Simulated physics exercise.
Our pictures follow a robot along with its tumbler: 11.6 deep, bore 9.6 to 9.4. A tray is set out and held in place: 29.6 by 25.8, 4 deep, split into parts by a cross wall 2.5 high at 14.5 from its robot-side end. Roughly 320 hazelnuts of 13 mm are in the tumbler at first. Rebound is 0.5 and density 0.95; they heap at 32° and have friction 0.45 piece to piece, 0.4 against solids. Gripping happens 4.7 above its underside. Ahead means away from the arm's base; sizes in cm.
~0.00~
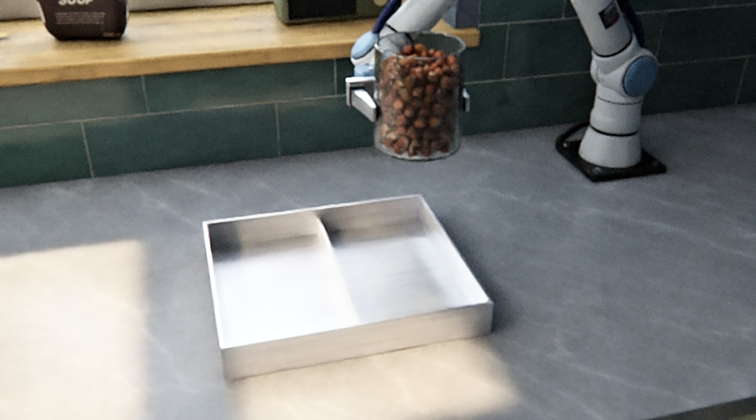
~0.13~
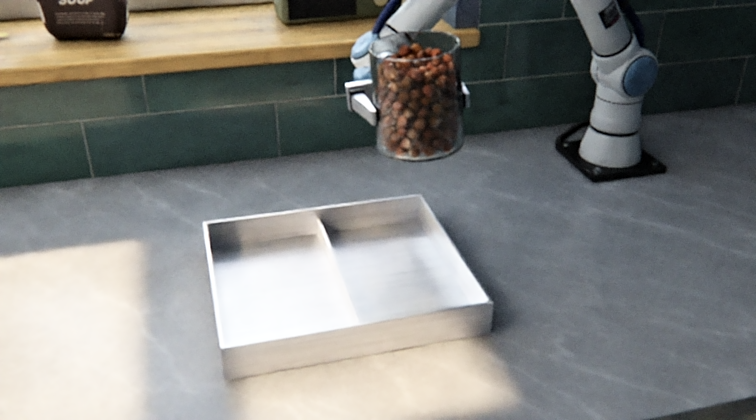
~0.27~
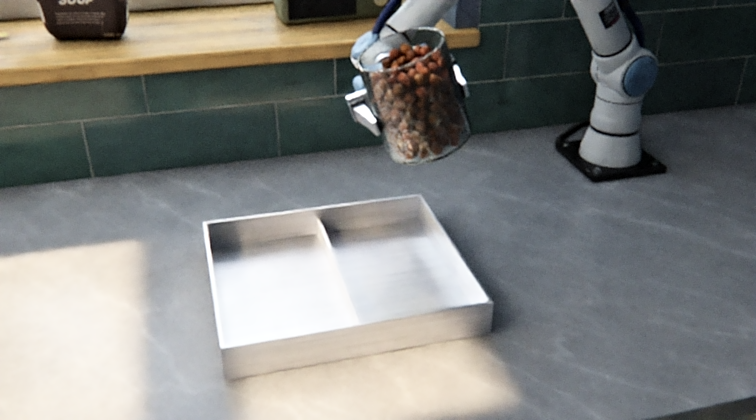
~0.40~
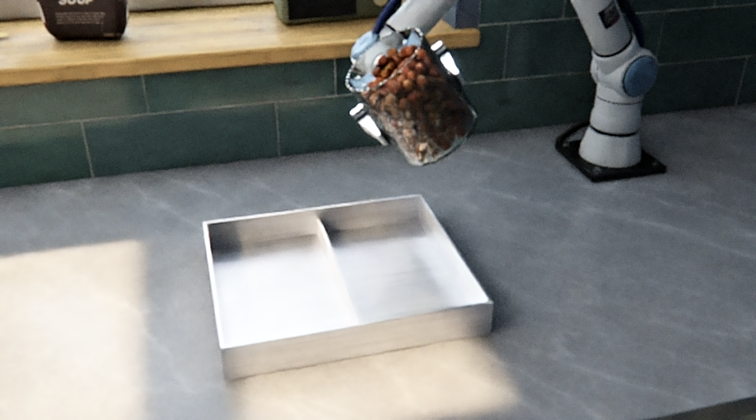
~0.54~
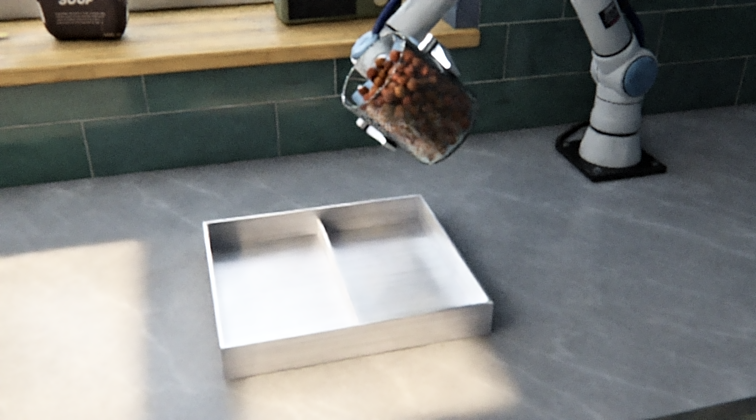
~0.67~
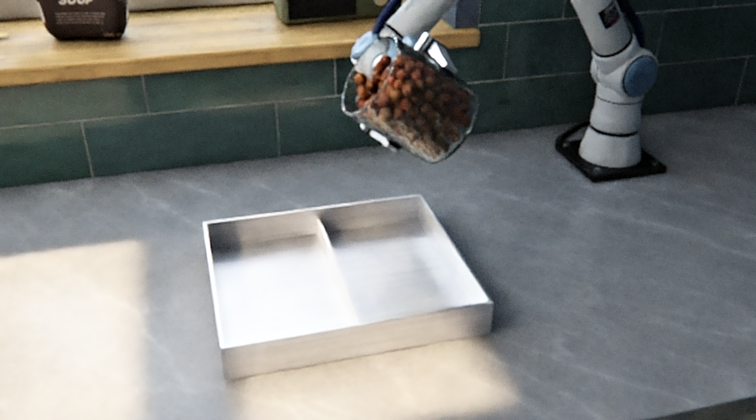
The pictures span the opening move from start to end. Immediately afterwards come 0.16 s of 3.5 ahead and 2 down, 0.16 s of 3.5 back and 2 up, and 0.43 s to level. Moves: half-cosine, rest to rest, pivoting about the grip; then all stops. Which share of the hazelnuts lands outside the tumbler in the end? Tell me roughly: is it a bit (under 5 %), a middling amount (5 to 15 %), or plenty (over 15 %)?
Roughly a bit, under 5 %.
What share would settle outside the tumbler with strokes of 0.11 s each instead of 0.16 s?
That change gives some 5 percent.
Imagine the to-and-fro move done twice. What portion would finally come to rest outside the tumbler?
My guess is near 0 per cent.
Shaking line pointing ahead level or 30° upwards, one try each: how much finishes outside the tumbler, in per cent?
Near 0 and 5 percent respectively.
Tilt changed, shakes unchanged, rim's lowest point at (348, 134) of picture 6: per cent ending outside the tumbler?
It comes out near 10 percent.
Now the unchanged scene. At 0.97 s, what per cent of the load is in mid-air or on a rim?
My guess is some 1 in a hundred.
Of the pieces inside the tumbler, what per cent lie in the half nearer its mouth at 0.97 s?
Share in the mouth half: About 40 %.
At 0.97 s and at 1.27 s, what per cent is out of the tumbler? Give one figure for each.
Taking the two times in order, I'd say 0 and then 0 per cent.
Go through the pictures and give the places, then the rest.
In the first frame, tumbler middle at (419, 97), level; upper third of the load around (419, 76), from x 380 to 455, top at y 50; 321 in the tumbler.
In the second frame, tumbler middle at (418, 97), tilted 5° forward; upper third of the load around (417, 77), from x 380 to 455, top at y 50.
In the third frame, tumbler middle at (416, 97), tilted 19° forward; upper third of the load around (415, 78), from x 375 to 460, top at y 50.
In the fourth frame, tumbler middle at (413, 99), tilted 35° forward; upper third of the load around (414, 80), from x 370 to 465, top at y 50.
In the fifth frame, tumbler middle at (412, 100), tilted 49° forward; upper third of the load around (413, 82), from x 365 to 465, top at y 55.
In the sixth frame, tumbler middle at (411, 101), tilted 54° forward; upper third of the load around (413, 83), from x 360 to 465, top at y 60; 321 in the tumbler.
By 0.97 s, tilted 54° forward, highest piece 28 above the table; 319 in the tumbler, 2 in flight or on a rim.
By 1.27 s, tilted 15° forward, highest piece 30 above the table; 315 in the tumbler, 5 in the far-side part, 1 in flight or on a rim.
By 1.62 s, level, highest piece 30 above the table; 315 in the tumbler, 6 in the far-side part.
By 2.67 s, level, highest piece 30 above the table; 315 in the tumbler, 6 in the far-side part.
Final count, 315 in the tumbler, 6 in the far-side part. That is 2 % outside the tumbler.
